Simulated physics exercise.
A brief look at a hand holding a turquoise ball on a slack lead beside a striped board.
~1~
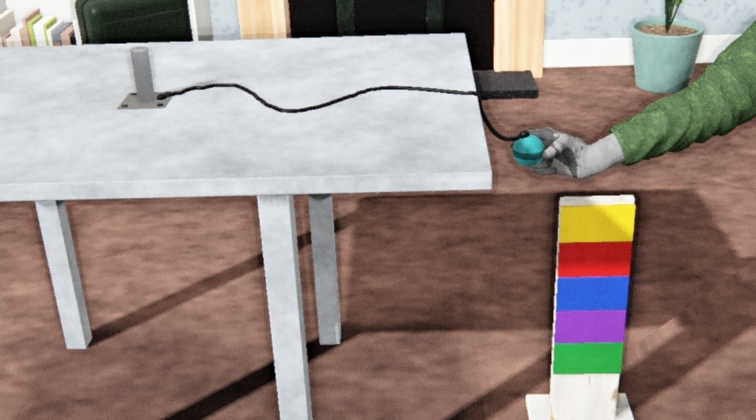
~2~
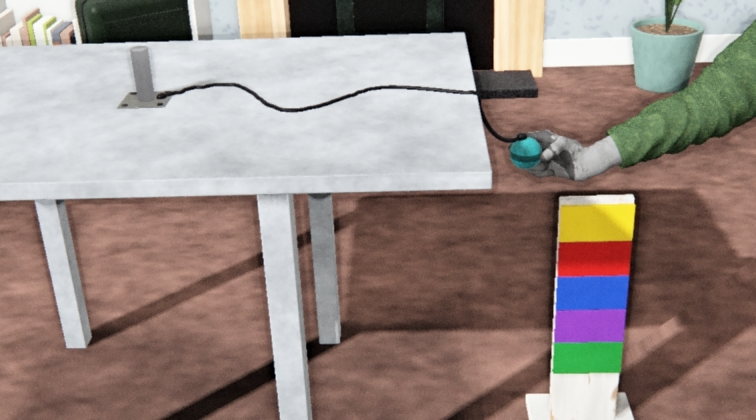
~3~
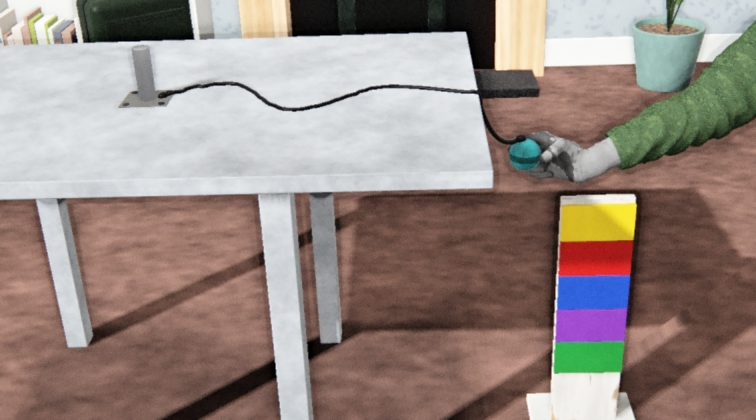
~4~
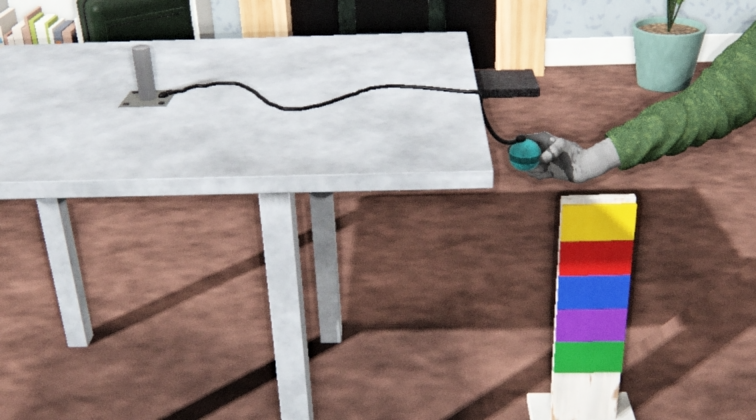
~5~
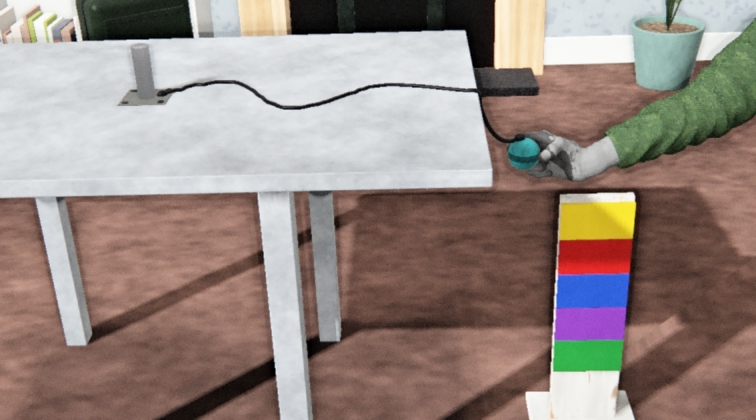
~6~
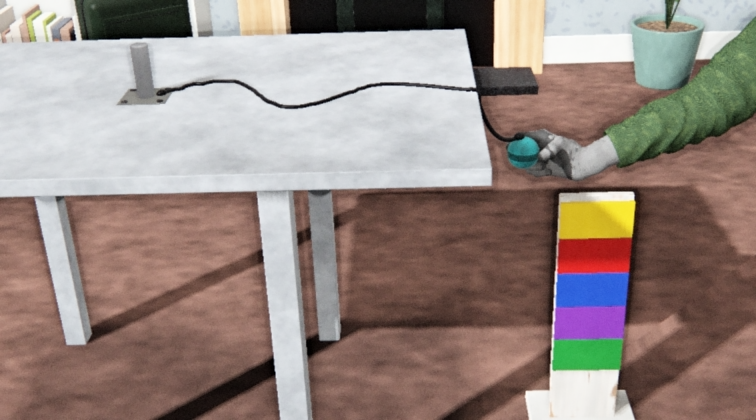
A gray hand in a green sleeve held a turquoise ball just off the table's right edge, above a board striped in five colors, while its slack black cord lay still across the tabletop.
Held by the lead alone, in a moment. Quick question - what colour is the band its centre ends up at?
It's the red band.
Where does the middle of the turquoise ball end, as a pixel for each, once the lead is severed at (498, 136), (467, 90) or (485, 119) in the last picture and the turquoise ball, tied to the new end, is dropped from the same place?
Well, that gives around (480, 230) the first time, (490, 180) the next and (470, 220) the last.
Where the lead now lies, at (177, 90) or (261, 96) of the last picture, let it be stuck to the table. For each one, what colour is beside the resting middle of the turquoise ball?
In order: Red; yellow.
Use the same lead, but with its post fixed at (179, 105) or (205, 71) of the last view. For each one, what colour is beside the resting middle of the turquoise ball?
Try one - blue; try two - blue.
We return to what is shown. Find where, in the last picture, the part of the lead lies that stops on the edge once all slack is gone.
Spot: Approx. (395, 84).
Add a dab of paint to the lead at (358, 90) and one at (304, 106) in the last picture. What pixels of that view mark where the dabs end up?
The first one ends up at (435, 93) and the second one at (366, 92).
Early on, ball near (458, 255); level with red.
Midway, ball near (500, 256); level with red.
Finally, ball near (485, 257); level with red. The red one.
